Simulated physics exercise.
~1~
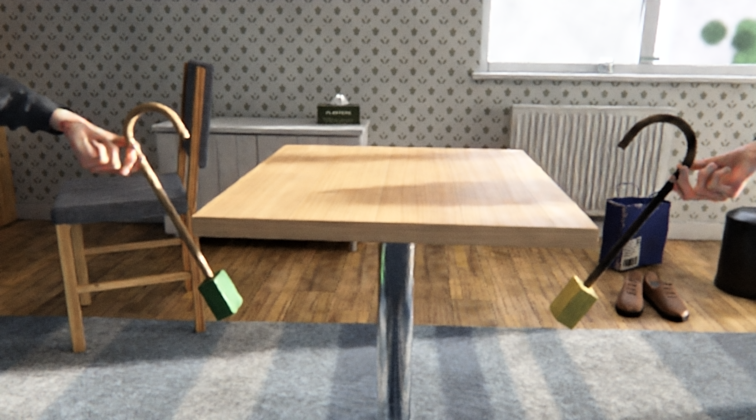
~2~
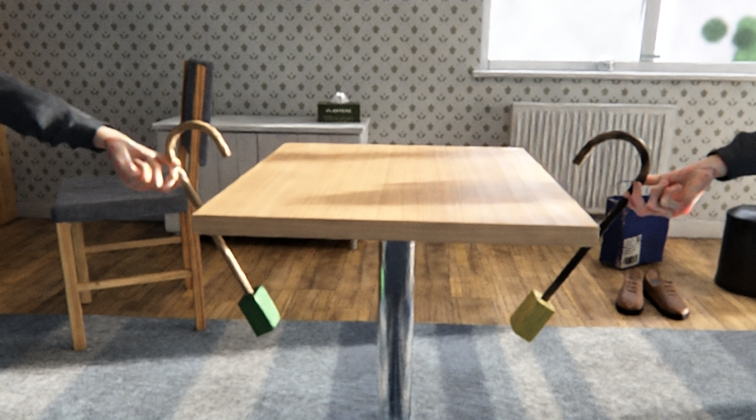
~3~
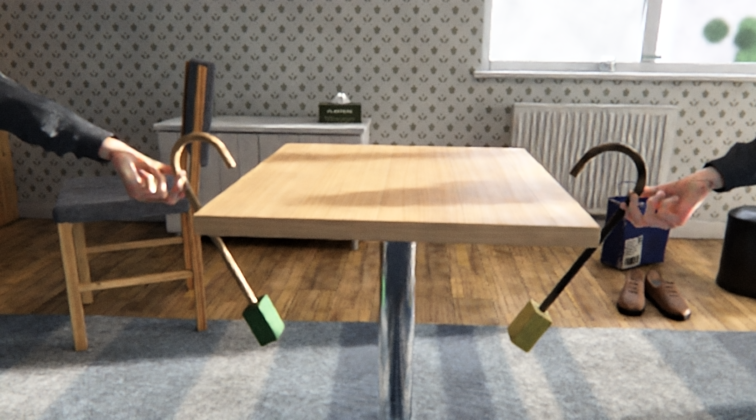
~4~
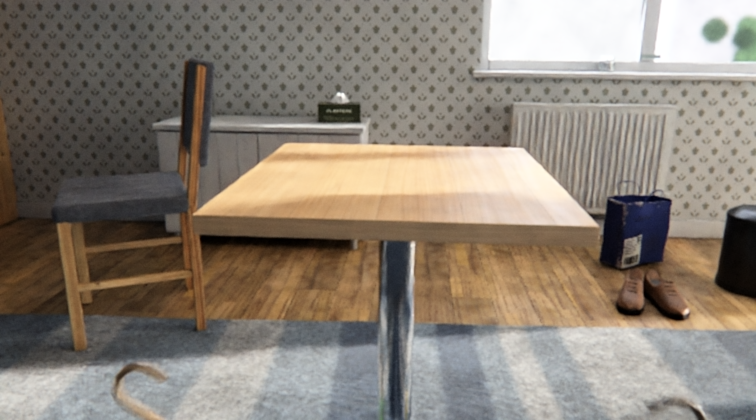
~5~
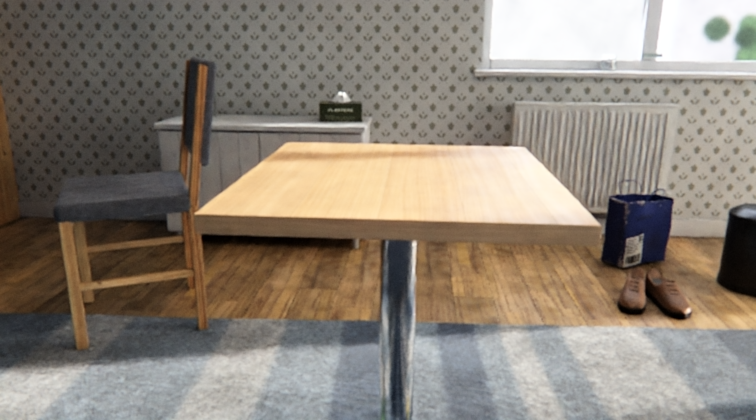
Two hands hold hooked brushes against a table's edges and let go, and both fall.
